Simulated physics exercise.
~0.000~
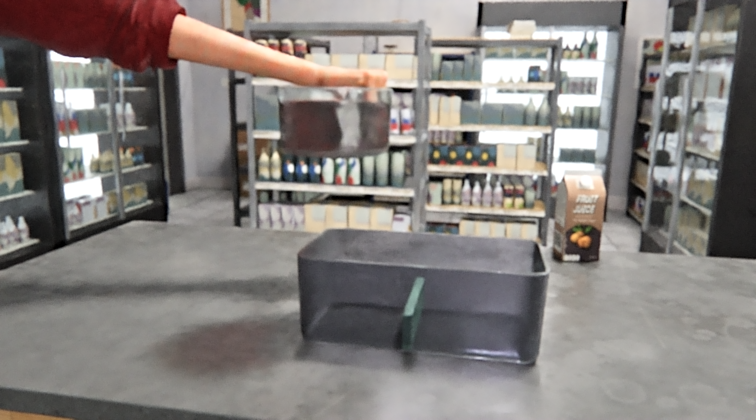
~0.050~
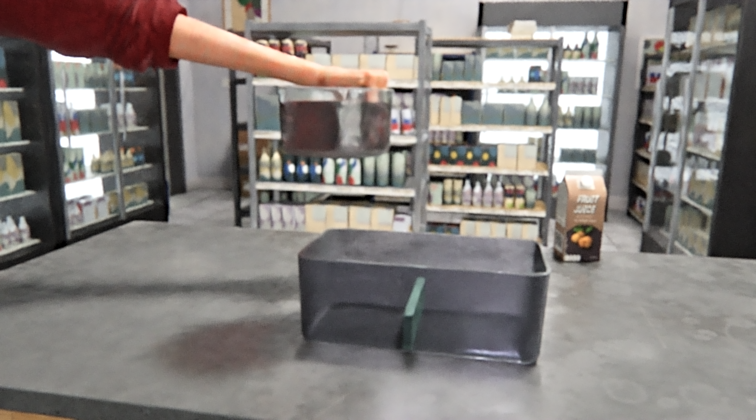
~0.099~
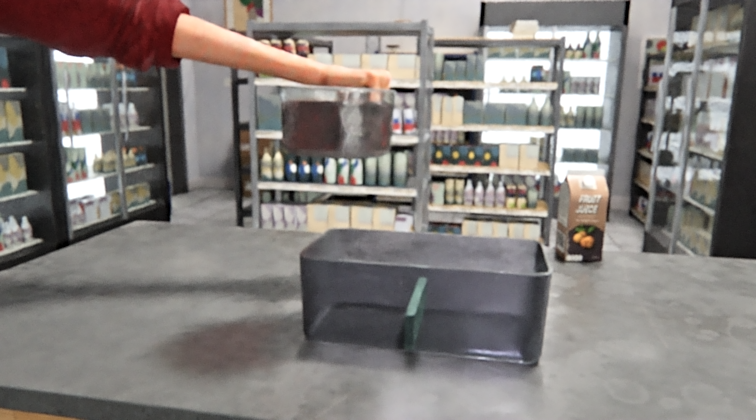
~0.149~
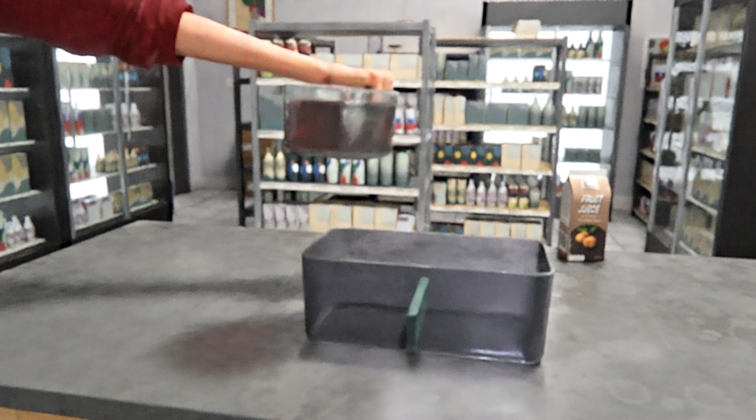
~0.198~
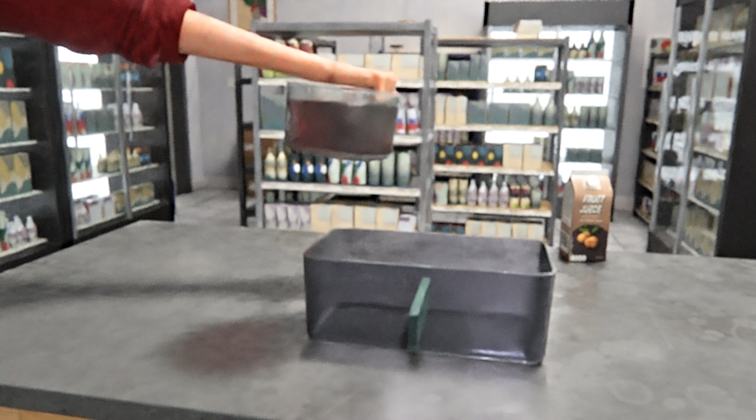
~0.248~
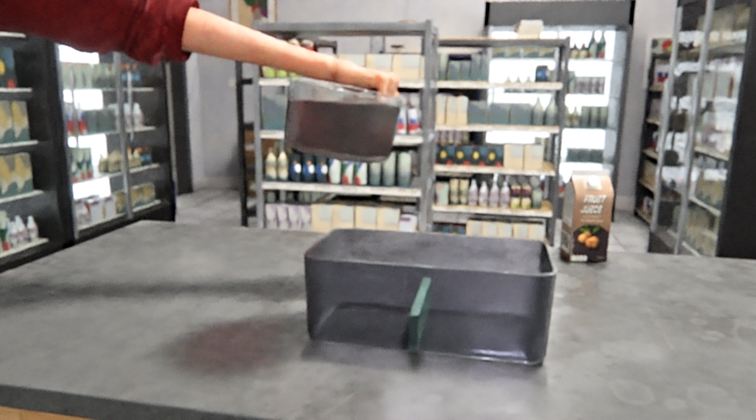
The video shows an outstretched arm in a dark red sleeve holding a small pot of dark liquid above an empty long basin with a low green divider, as the pot gradually tilts slightly down to the right.
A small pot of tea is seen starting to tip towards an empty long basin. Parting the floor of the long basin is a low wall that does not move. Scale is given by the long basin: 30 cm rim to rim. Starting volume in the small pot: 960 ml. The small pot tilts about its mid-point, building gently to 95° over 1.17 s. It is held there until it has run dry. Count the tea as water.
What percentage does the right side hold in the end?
About 84 per cent.
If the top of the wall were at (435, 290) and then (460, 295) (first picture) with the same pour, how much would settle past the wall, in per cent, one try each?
Respectively close to 65 and 30 %.
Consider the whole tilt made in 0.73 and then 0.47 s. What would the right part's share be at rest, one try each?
Around 85 per cent first, around 75 per cent next.
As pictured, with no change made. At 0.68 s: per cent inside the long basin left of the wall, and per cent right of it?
Lab note: Left near 1 %, right near 5.
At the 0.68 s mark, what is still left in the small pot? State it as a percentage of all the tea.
Near 68 in a hundred.
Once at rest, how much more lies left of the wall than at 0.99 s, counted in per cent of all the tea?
About 14 percent, give or take.
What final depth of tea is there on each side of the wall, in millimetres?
Once settled, the left stands around 8 mm and the right around 36 mm.
Then, 0.68 s in, the tilt is 59° and 69 per cent is still to pour, 1 is left of the wall and 5 right of it.
Then, 0.99 s in, the tilt is 89° and 19 per cent is still to pour, 2 is left of the wall and 63 right of it.
Then, 1.31 s in, the tilt is 95° and 3 per cent is still to pour, 10 is left of the wall and 83 right of it.
Then, 1.67 s in, the tilt is 95° and 1 per cent is still to pour, 15 is left of the wall and 84 right of it.
Finally, 16 per cent lies left of the wall, 84 right of it and 1 outside.
